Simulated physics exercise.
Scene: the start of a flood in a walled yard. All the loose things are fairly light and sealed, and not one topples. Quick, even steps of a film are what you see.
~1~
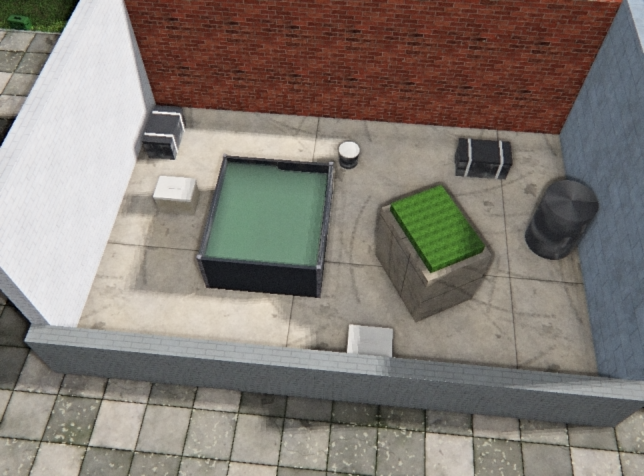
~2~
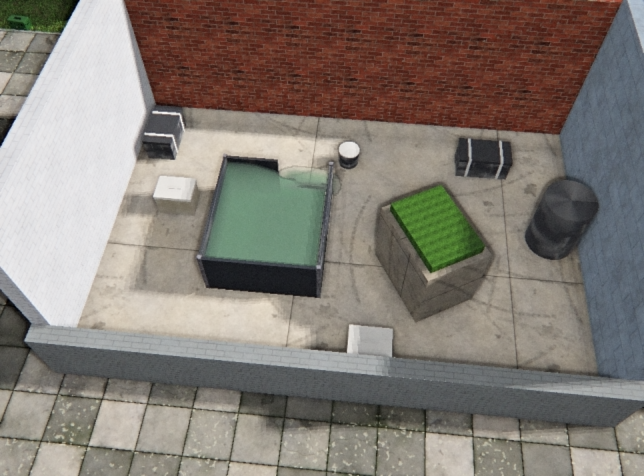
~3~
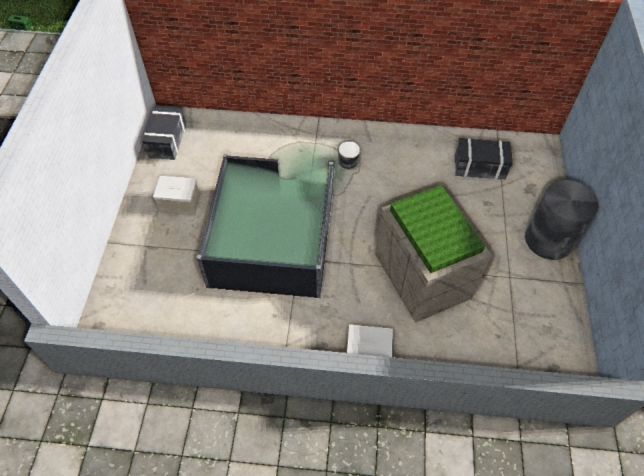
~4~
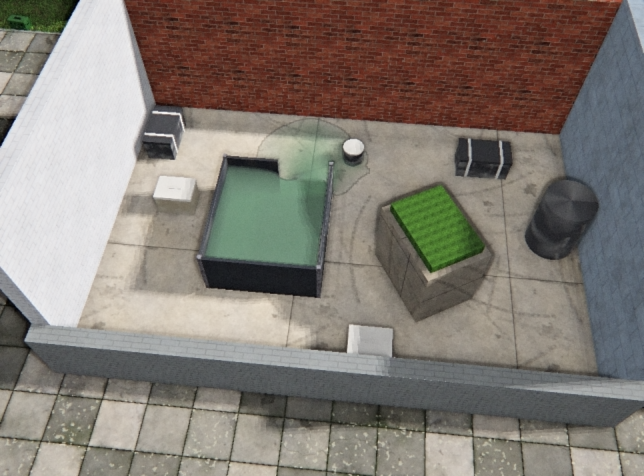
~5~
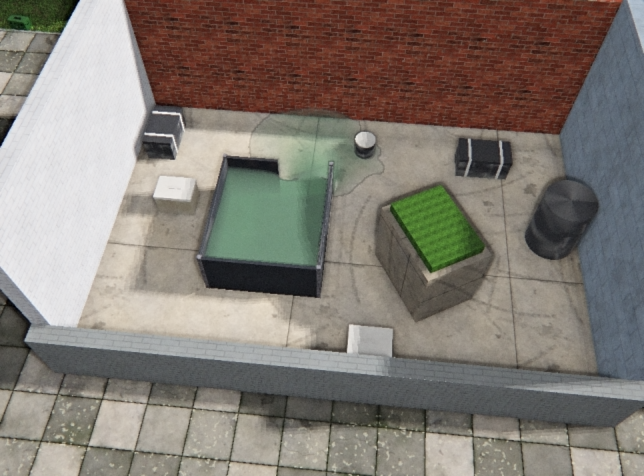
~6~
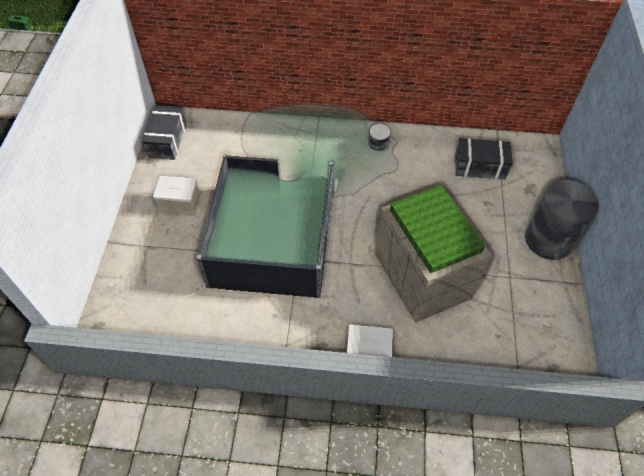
Green water pouring from the back corner of a dark tank in a walled yard, spreading and pushing a small pail rightward.
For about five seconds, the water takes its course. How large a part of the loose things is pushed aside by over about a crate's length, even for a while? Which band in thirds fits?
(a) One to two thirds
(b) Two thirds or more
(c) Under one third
(b) Two thirds or more.
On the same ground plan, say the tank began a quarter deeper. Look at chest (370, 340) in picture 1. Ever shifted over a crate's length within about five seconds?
I reckon below that mark.
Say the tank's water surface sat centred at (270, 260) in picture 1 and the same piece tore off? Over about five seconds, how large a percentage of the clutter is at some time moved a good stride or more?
About 80 %.
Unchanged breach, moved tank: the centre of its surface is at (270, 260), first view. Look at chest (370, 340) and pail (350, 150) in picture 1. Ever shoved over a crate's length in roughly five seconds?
Lab note, in listed order: Full stretch not covered; full stretch covered.
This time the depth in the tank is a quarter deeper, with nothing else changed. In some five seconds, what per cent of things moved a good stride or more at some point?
Share displaced: Approx. 80 percent.
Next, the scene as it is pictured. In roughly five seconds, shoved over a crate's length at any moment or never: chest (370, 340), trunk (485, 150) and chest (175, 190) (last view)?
As listed: Falls short, travels that far and travels that far.
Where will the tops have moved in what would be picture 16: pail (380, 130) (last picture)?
About (561, 149).
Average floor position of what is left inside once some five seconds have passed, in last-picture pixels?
The average lies close to (336, 291).
A moment on, 1 of 5 are well off their spots; 1 afloat.
Next, 1 of 5 are well off their spots; 1 afloat.
Later, 3 of 5 are well off their spots; 2 afloat.
In the end, 4 of 5 are well off their spots, and 4 have been at some point; 1 afloat.
